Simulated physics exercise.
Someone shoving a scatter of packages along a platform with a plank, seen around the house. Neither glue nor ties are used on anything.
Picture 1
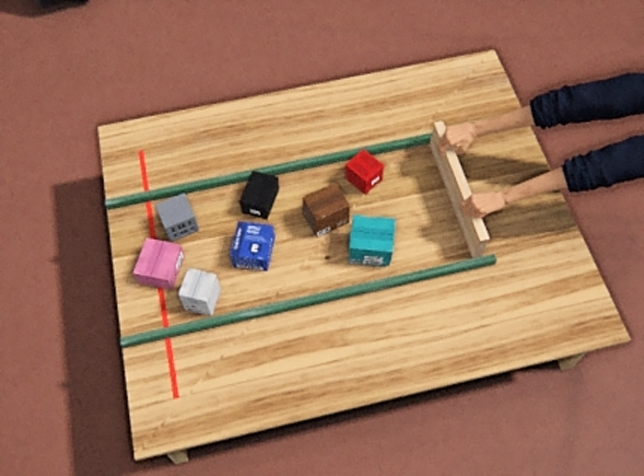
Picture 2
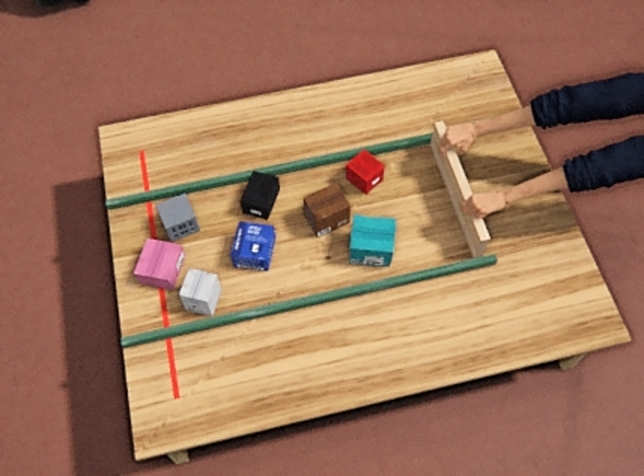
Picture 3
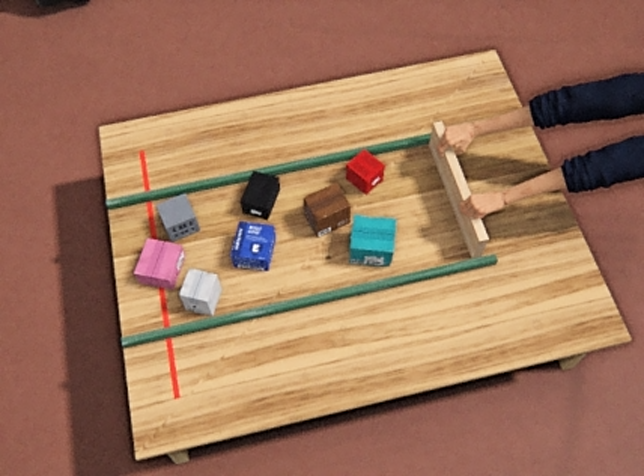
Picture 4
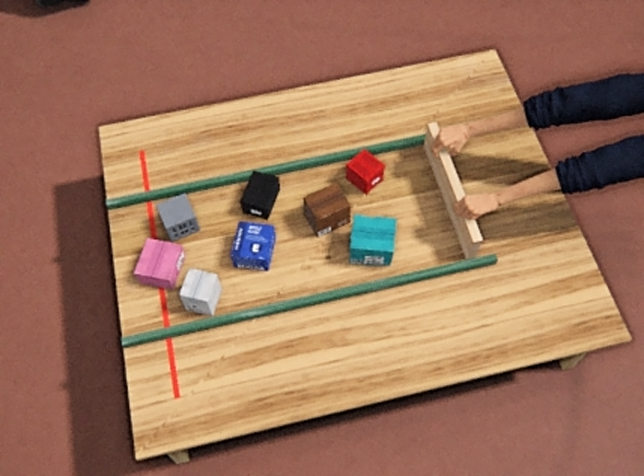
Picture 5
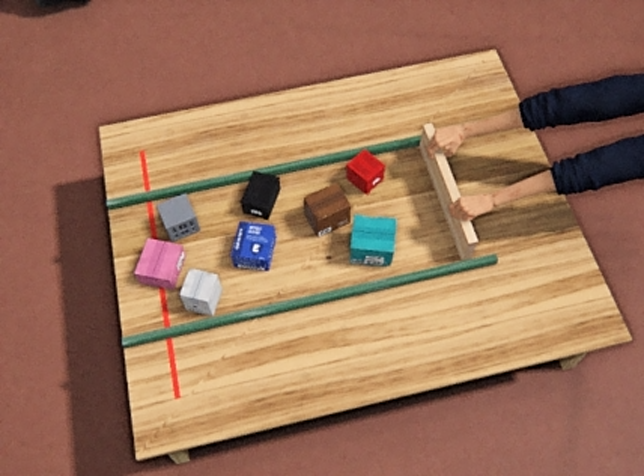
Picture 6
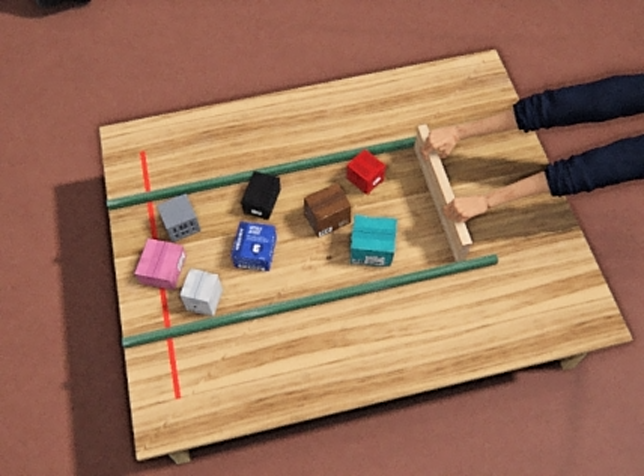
A wooden table on a reddish-brown floor is seen from above at an angle, with two green rails and a red line across its left side. Between the rails sit pink, grey and white boxes at left, black and blue ones mid-table, and brown, red and teal ones farther right. Two dark-sleeved arms slide a plank slightly left, while the boxes and view stay still.
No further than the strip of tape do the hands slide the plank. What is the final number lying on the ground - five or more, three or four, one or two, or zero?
It ends at five or more.
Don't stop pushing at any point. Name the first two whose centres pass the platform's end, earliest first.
Listed earliest first, it's the pink parcel and then the grey crate.
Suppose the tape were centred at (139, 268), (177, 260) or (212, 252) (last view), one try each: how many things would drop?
Going through each try, you'd get 5, 2 and 0.
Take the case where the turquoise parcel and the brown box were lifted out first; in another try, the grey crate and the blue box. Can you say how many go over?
Try one: 2; try two: 3.
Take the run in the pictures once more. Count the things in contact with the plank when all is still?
The number is 3.
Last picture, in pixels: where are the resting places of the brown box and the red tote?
Roughly (135, 248), and the other roughly (136, 214).
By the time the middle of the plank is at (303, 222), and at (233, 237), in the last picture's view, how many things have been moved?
The first count is 5, and then it's 8.
Early on, none off yet; pink parcel at rest near (161, 264); grey crate at rest near (179, 218); white parcel at rest near (202, 293).
A while later, none off yet; pink parcel travelled about its own width near (118, 274); grey crate travelled well along near (127, 223); white parcel travelled about its own width near (162, 306).
Finally, the number that fall off is five or more; lost, black tote, blue box, white parcel, grey crate and pink parcel.
